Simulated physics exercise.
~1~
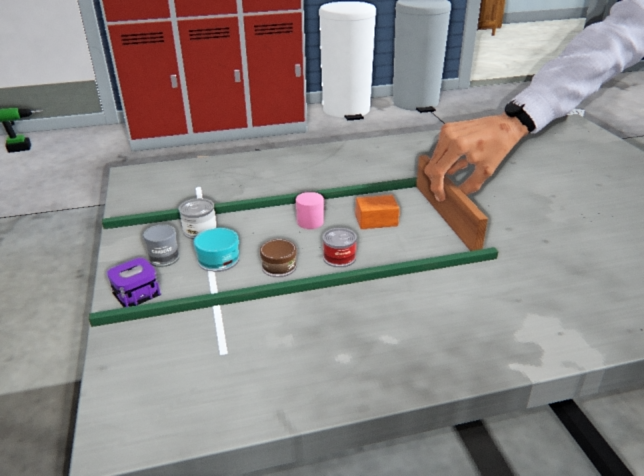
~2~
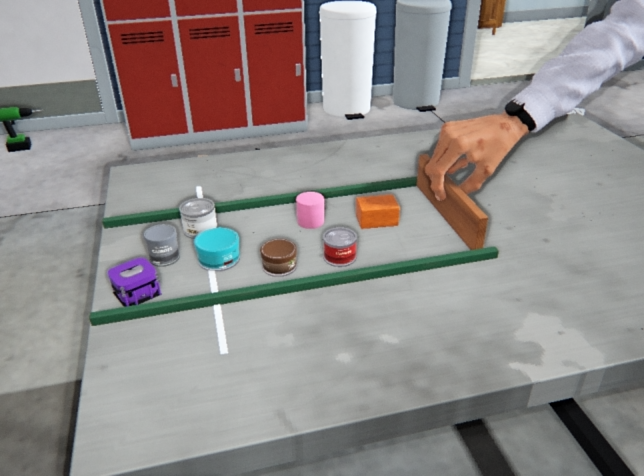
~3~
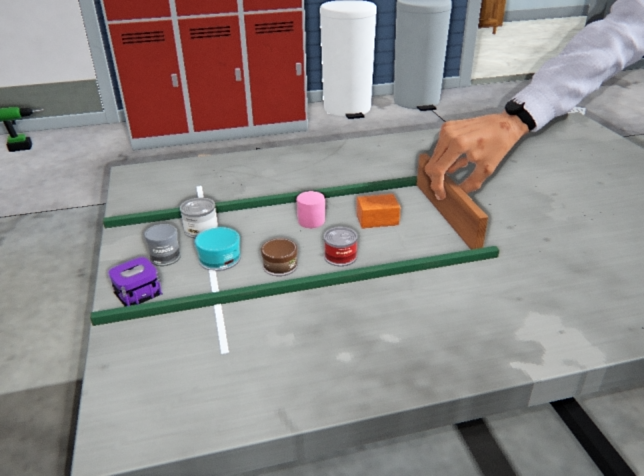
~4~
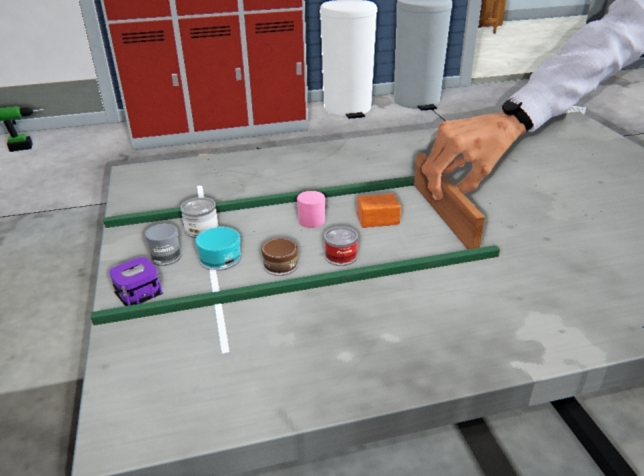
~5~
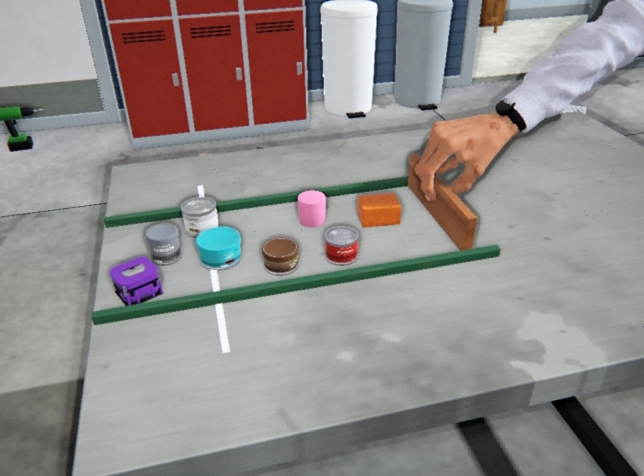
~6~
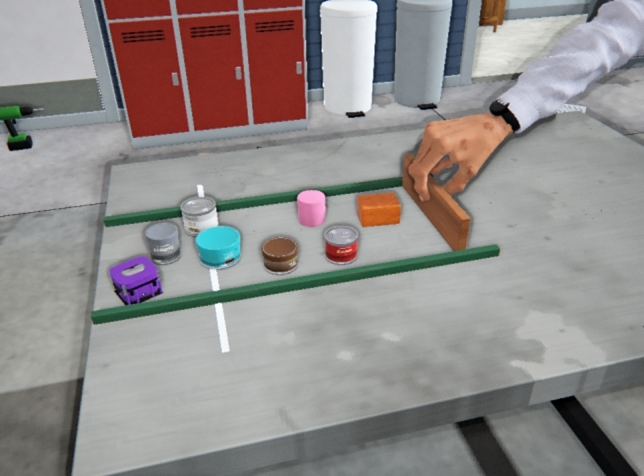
A hand slides a wooden board slightly left between two green rails, while the small pots and boxes ahead stay still.
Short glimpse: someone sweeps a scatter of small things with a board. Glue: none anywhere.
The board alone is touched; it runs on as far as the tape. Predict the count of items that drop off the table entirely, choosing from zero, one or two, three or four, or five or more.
Nothing goes over.
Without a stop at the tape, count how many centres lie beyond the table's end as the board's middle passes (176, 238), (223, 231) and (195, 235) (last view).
1, 0 and 0.
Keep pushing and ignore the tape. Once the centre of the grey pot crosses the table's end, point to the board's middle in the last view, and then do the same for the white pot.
Its middle is about (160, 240) and about (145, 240).
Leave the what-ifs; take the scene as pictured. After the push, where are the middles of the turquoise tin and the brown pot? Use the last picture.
First at (159, 262); second at (161, 287).
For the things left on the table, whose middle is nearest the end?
That would be the purple case, the foremost.
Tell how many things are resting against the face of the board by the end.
The figure is 3.
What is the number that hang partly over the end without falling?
It's 0.
Early on, none off yet; purple case at rest near (136, 281); grey pot at rest near (164, 244); white pot at rest near (200, 217).
Finally, the number that fall off is zero.
